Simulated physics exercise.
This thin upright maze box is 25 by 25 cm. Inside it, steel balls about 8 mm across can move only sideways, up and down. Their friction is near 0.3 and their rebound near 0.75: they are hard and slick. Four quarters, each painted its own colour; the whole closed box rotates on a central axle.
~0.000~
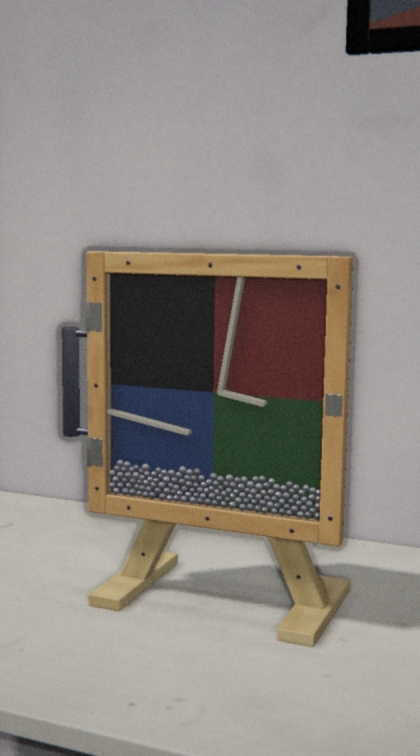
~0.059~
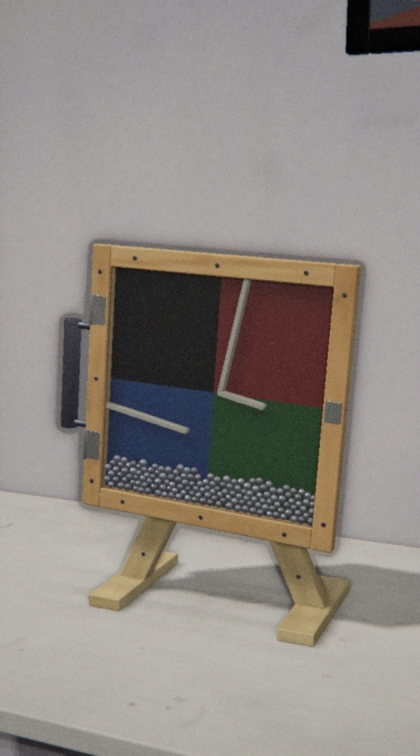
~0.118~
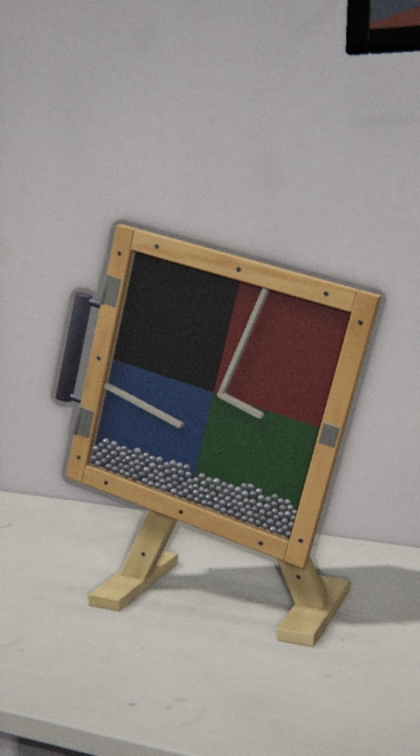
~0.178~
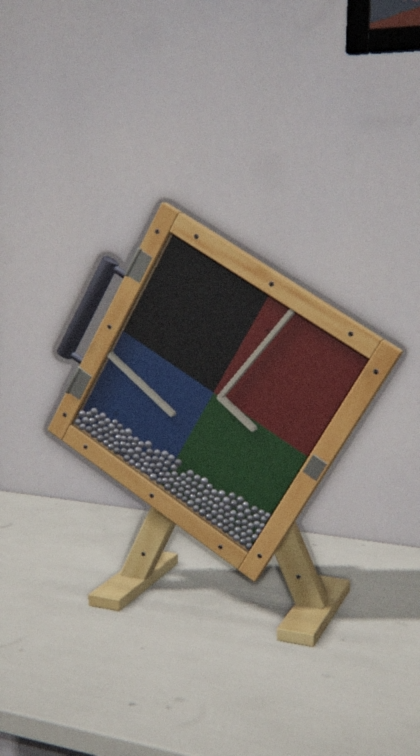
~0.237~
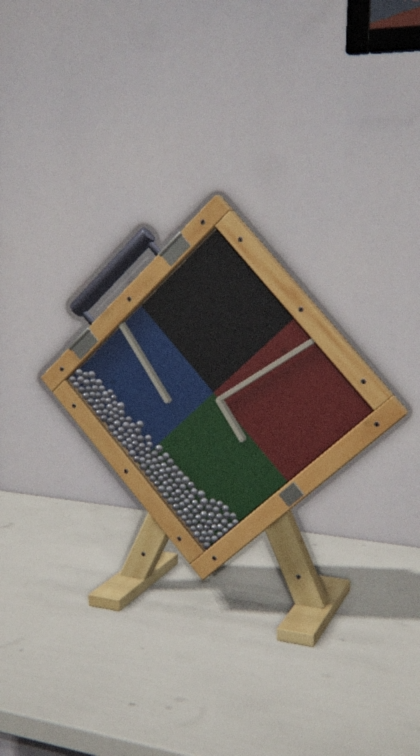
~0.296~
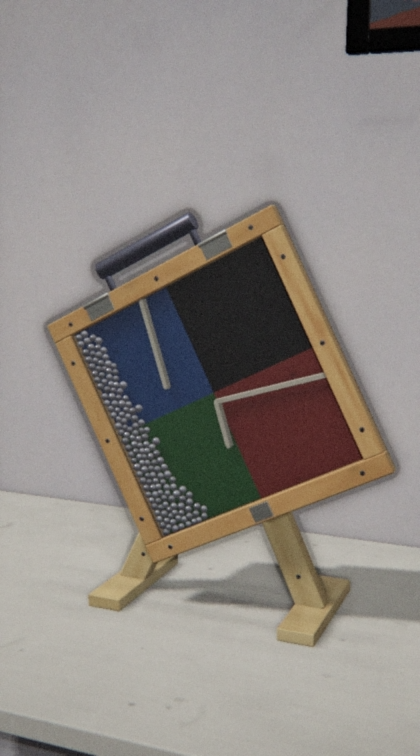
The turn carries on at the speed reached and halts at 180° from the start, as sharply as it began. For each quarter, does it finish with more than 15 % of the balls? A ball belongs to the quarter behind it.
Lab note: Green beneath threshold / red exceeds threshold / blue beneath threshold / black beneath threshold.
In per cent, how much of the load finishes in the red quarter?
Around 95 percent.
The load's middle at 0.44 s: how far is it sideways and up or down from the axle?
The middle sits about 10 centimetres left and 3 centimetres below the axle.
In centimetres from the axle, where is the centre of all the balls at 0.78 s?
Roughly 7 cm to the left of the axle and 7 cm below it.
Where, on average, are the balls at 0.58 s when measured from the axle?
About 8 cm left and 4 cm below.
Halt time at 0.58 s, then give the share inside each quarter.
Green quarter: 60; red quarter: 35; blue quarter: 5; black quarter: 0.
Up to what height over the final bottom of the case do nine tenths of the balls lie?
Roughly 8 centimetres.
After 0.44 s, it has turned 104°, the balls' middle is 10 cm left of and 3 cm below the axle; by quarter, green 75 %, blue 25 %.
After 0.58 s, it has turned 144°, the balls' middle is 8 cm left of and 4 cm below the axle; by quarter, green 60 %, red 35 %, blue 5 %.
At rest by 2.6 s, green 0 %, red 95 %, blue 0 %, black 5 %.
